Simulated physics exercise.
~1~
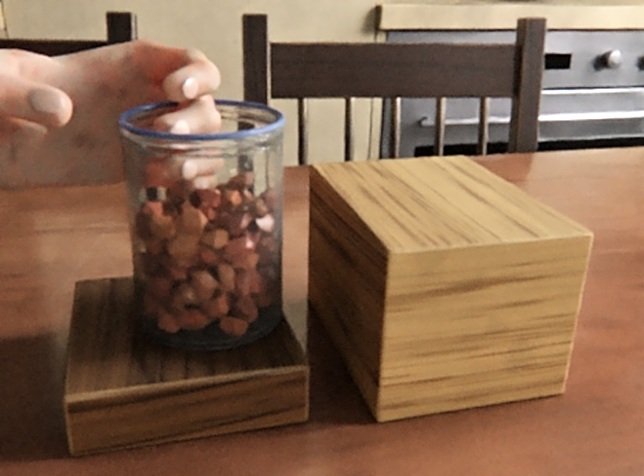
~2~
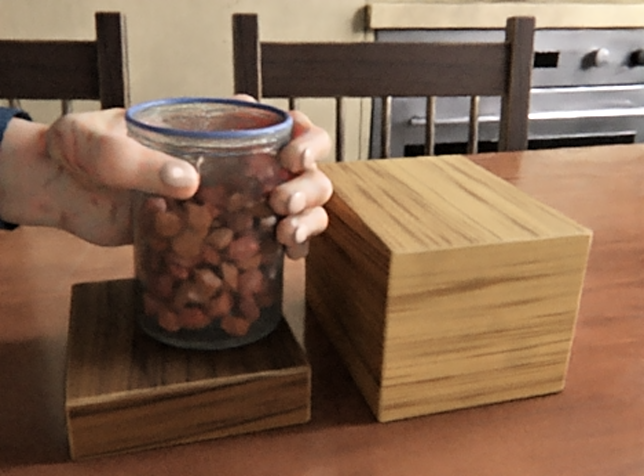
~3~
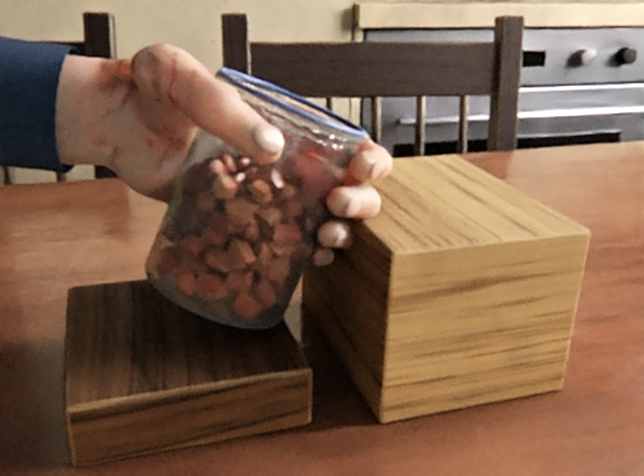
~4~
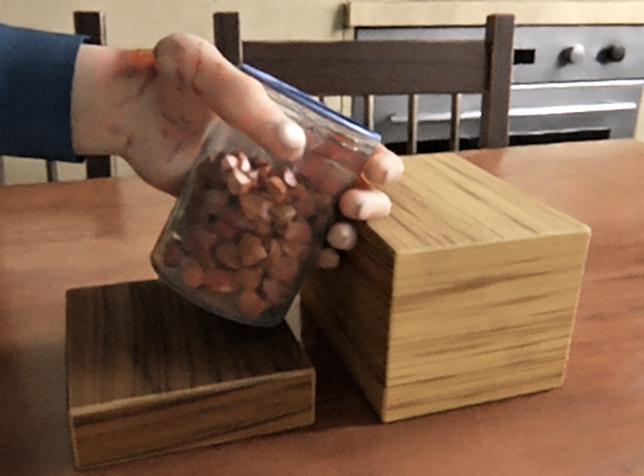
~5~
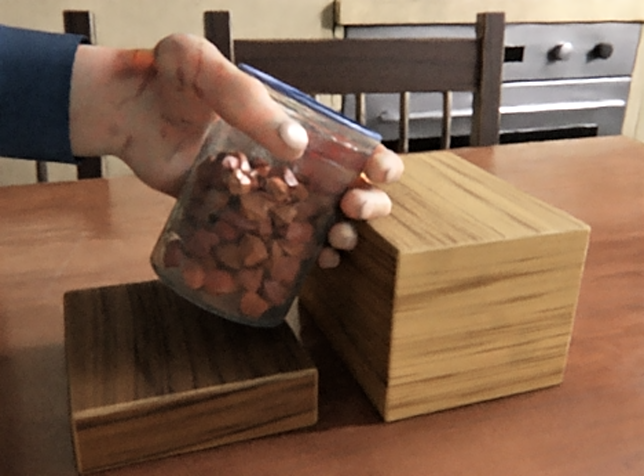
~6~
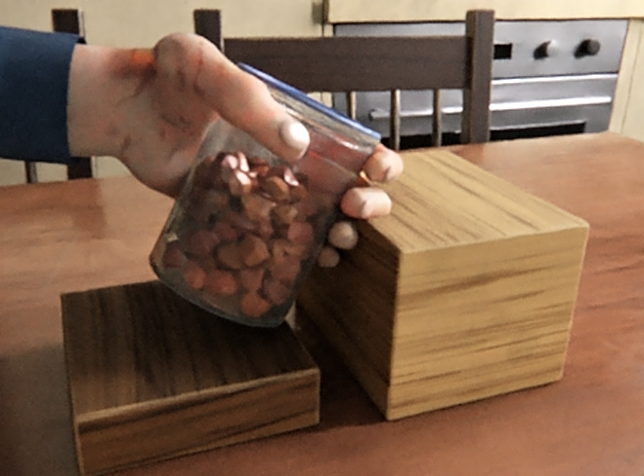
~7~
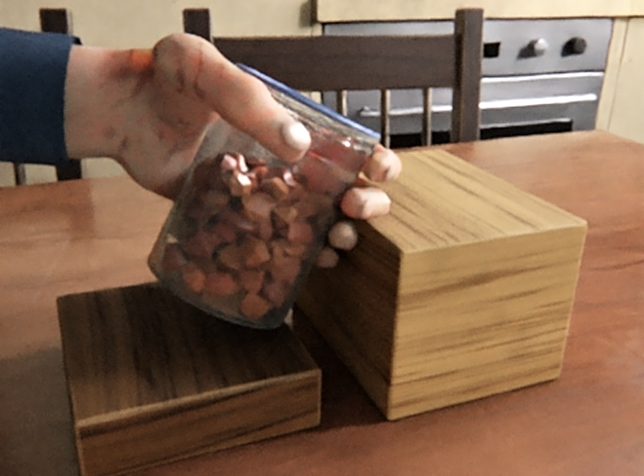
A hand grips the jar of reddish chunks, tilts it right, and holds it leaning, nothing spilling.
